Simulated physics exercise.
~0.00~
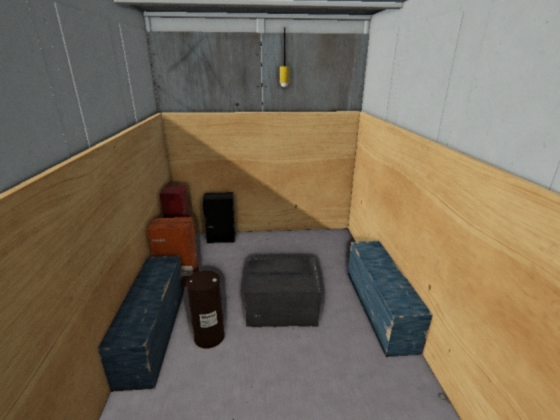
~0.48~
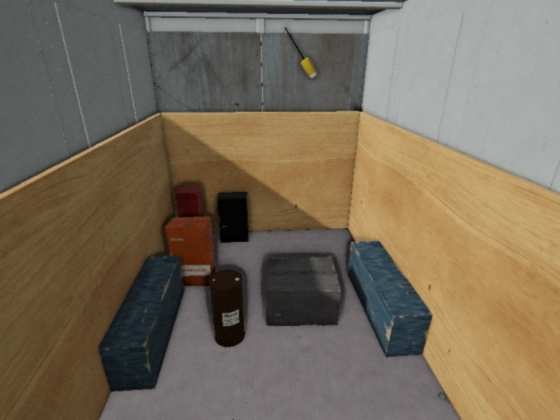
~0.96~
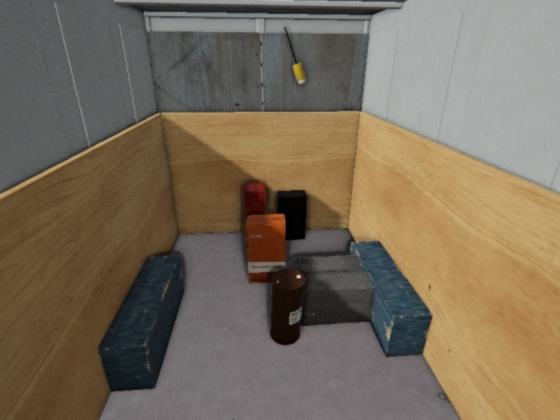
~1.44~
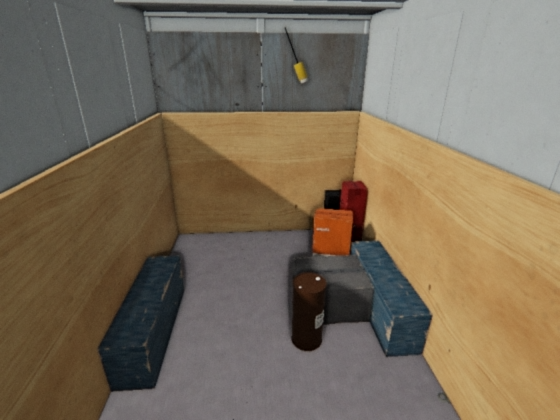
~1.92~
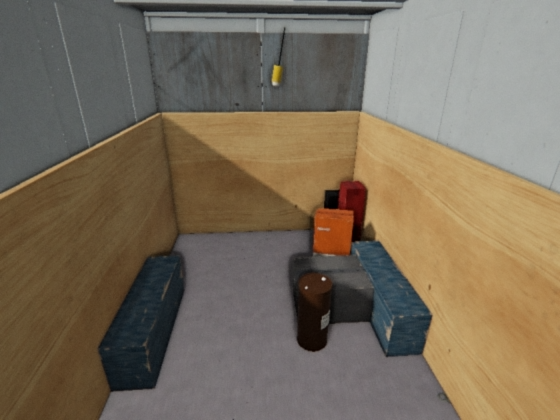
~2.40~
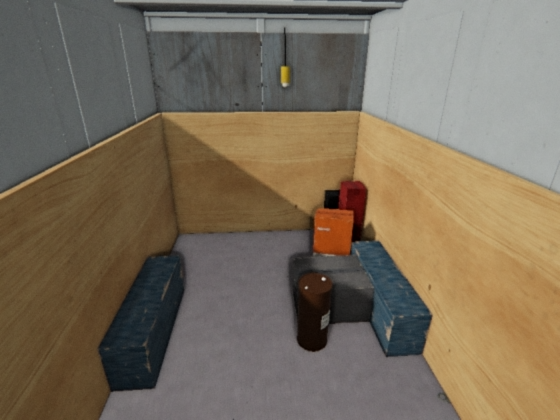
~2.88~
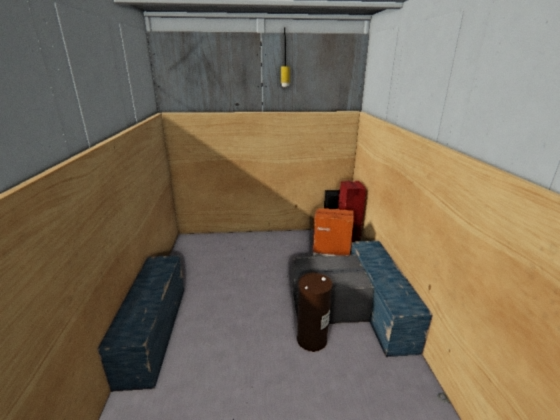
In a wood-lined load bay, five loose items slide right and settle upright there.
